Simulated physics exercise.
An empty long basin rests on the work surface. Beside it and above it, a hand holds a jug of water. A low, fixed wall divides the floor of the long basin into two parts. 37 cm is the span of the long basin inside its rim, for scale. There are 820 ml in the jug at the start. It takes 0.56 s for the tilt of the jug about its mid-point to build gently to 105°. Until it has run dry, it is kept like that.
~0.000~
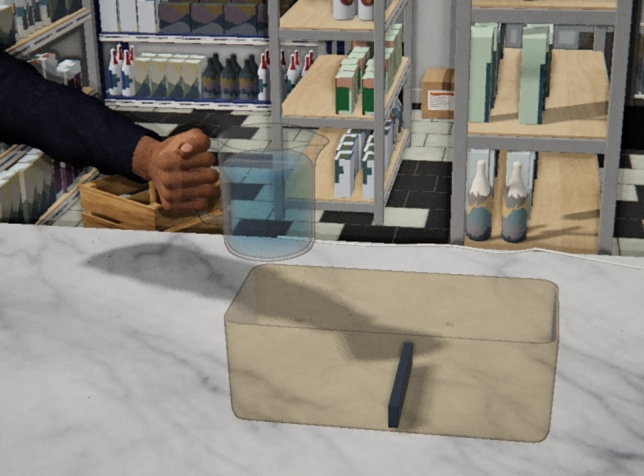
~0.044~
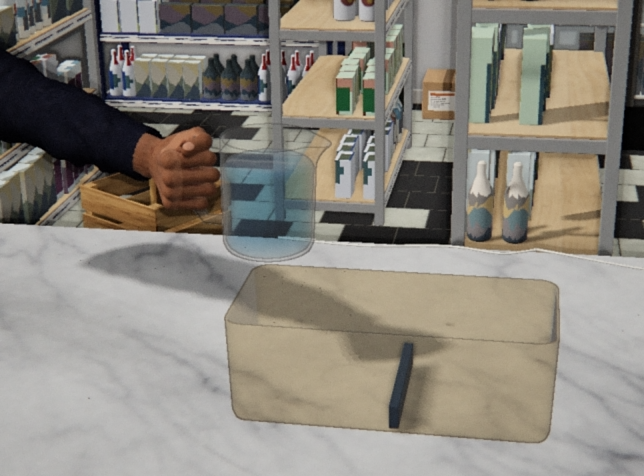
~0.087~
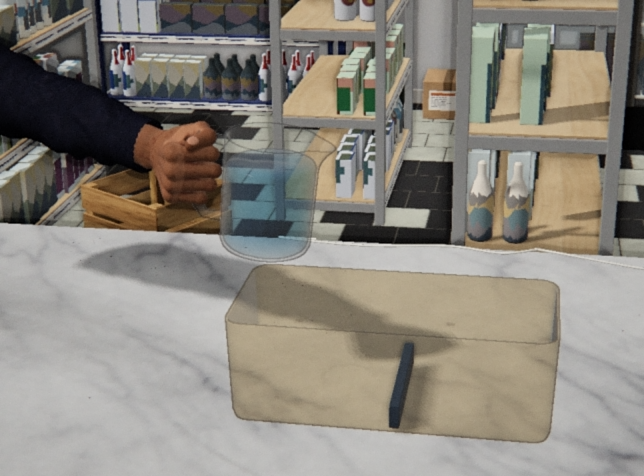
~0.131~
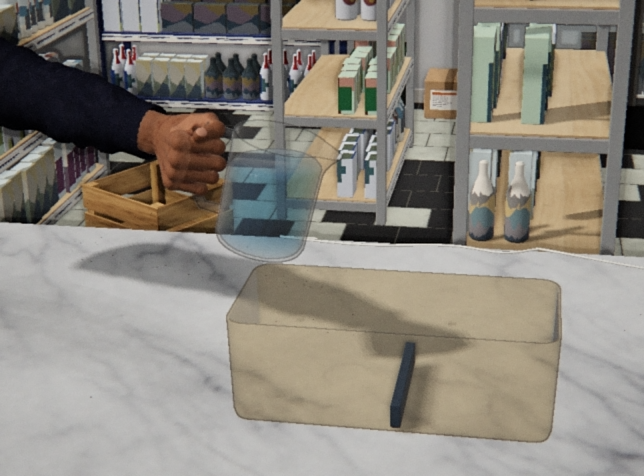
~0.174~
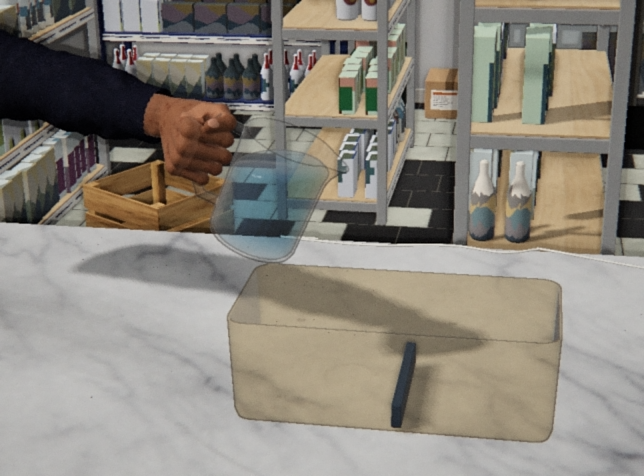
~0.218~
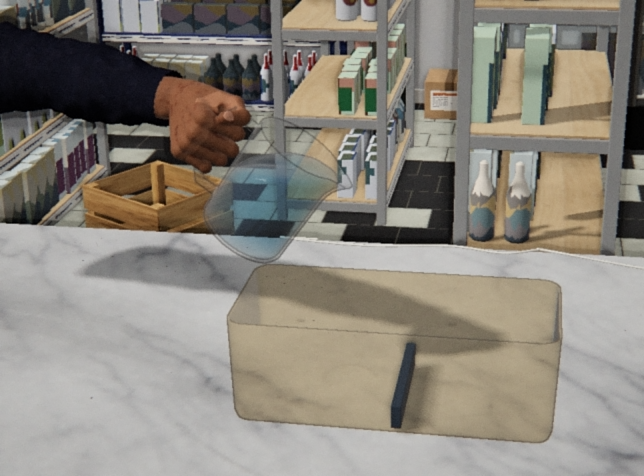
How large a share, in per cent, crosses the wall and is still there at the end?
A share of about 30 per cent.
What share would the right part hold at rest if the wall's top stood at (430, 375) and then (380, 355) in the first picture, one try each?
One try each: Around 10 percent and then around 55 percent.
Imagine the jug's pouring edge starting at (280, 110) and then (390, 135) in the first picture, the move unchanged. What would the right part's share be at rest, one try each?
The first try gives 15 percent and the second 85 percent.
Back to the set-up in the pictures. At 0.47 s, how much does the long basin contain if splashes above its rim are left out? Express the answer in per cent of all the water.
I'd put it near 16 percent.
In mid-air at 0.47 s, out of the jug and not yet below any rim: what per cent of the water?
It comes to about 22 percent.
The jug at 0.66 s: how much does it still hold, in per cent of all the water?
20 per cent or thereabouts.
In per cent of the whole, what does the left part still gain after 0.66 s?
It comes to some 16 per cent.
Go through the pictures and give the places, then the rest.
In the first frame, it leans 0°; its right rim is at (329, 141); the water meets the walls at (224, 158) and (313, 162); the long basin's rim runs from (239, 293) to (557, 313); the wall's top is at (401, 374).
In the second frame, it leans 2°; its right rim is at (331, 143); the water meets the walls at (226, 158) and (314, 163).
In the third frame, it leans 6°; its right rim is at (336, 148); the water meets the walls at (229, 157) and (317, 165).
In the fourth frame, it leans 14°; its right rim is at (343, 157); the water meets the walls at (233, 159) and (323, 166).
In the fifth frame, it leans 23°; its right rim is at (349, 170); the water meets the walls at (230, 173) and (331, 169).
In the sixth frame, it leans 35°; its right rim is at (353, 186); the water meets the walls at (223, 182) and (337, 176).
Then, 0.47 s in, the tilt is 99° and 62 per cent is still to pour, 11 is left of the wall and 4 right of it.
Then, 0.66 s in, the tilt is 105° and 19 per cent is still to pour, 52 is left of the wall and 14 right of it.
Then, 0.85 s in, the tilt is 105° and 4 per cent is still to pour, 66 is left of the wall and 23 right of it.
Then, 1.06 s in, the tilt is 105° and 0 per cent is still to pour, 73 is left of the wall and 24 right of it.
Finally, 68 per cent lies left of the wall, 30 right of it and 2 outside.
